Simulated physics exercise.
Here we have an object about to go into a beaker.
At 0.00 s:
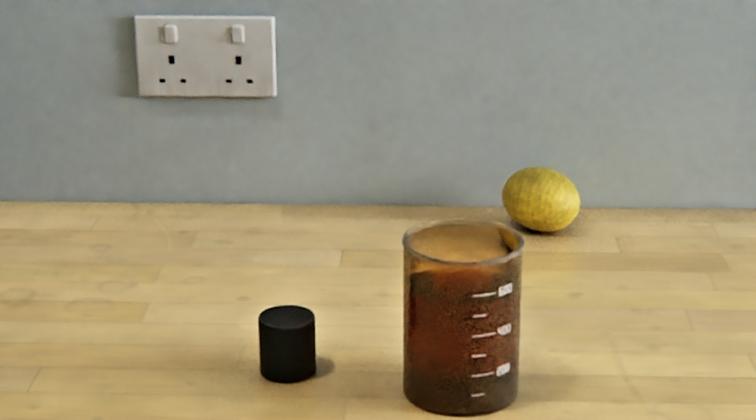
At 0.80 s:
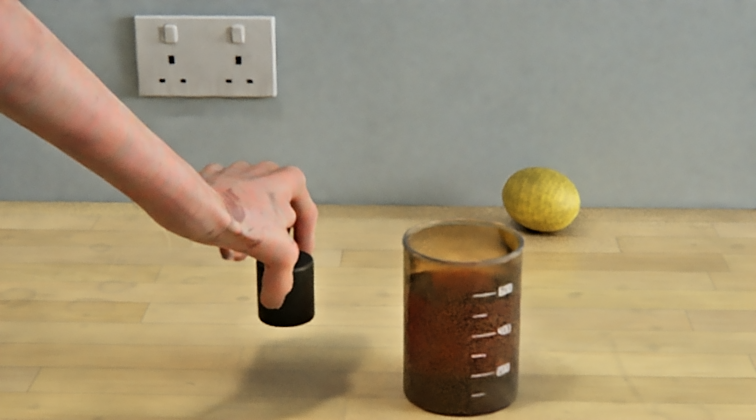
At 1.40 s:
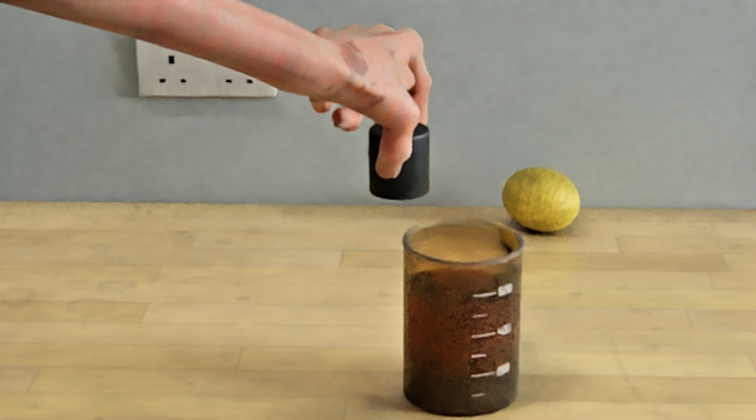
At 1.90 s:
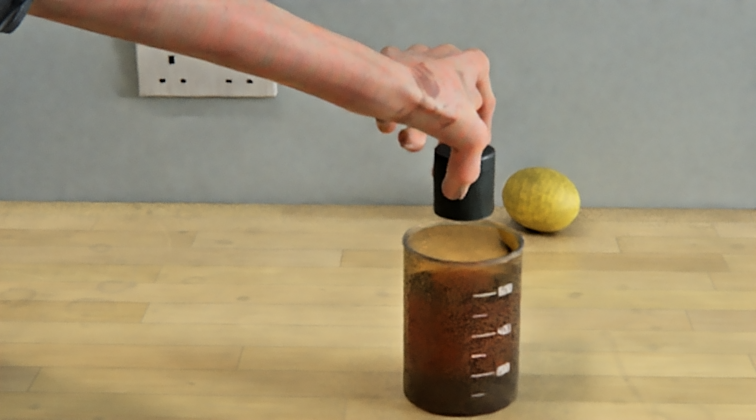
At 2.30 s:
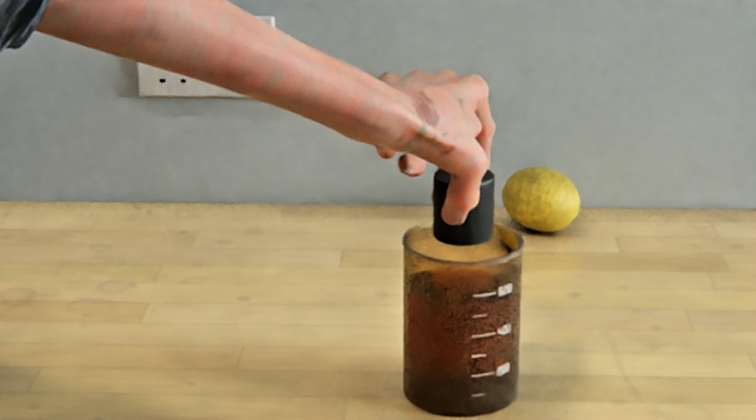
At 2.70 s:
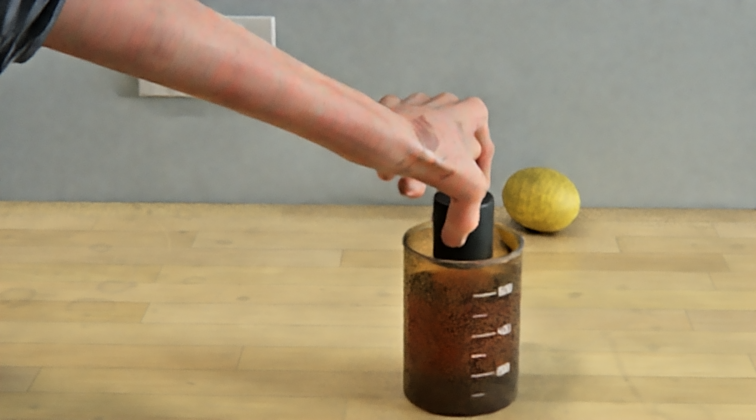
A hand lifts a black cylinder, carries it right, and lowers it into a beaker's opening.
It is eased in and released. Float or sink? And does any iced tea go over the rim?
The thing ends on the bottom; the beaker keeps it all in.
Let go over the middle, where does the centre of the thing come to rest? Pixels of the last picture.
Close to (461, 358).
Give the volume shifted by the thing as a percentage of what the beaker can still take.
Close to 40 %.
After 3.0 s, the iron weight enters the iced tea; the beaker is about three quarters full.
After 3.4 s, the iron weight goes on down; the beaker is about three quarters full.
After 5.0 s, the iron weight lies on the bottom; the beaker is about three quarters full; nothing is spilt.
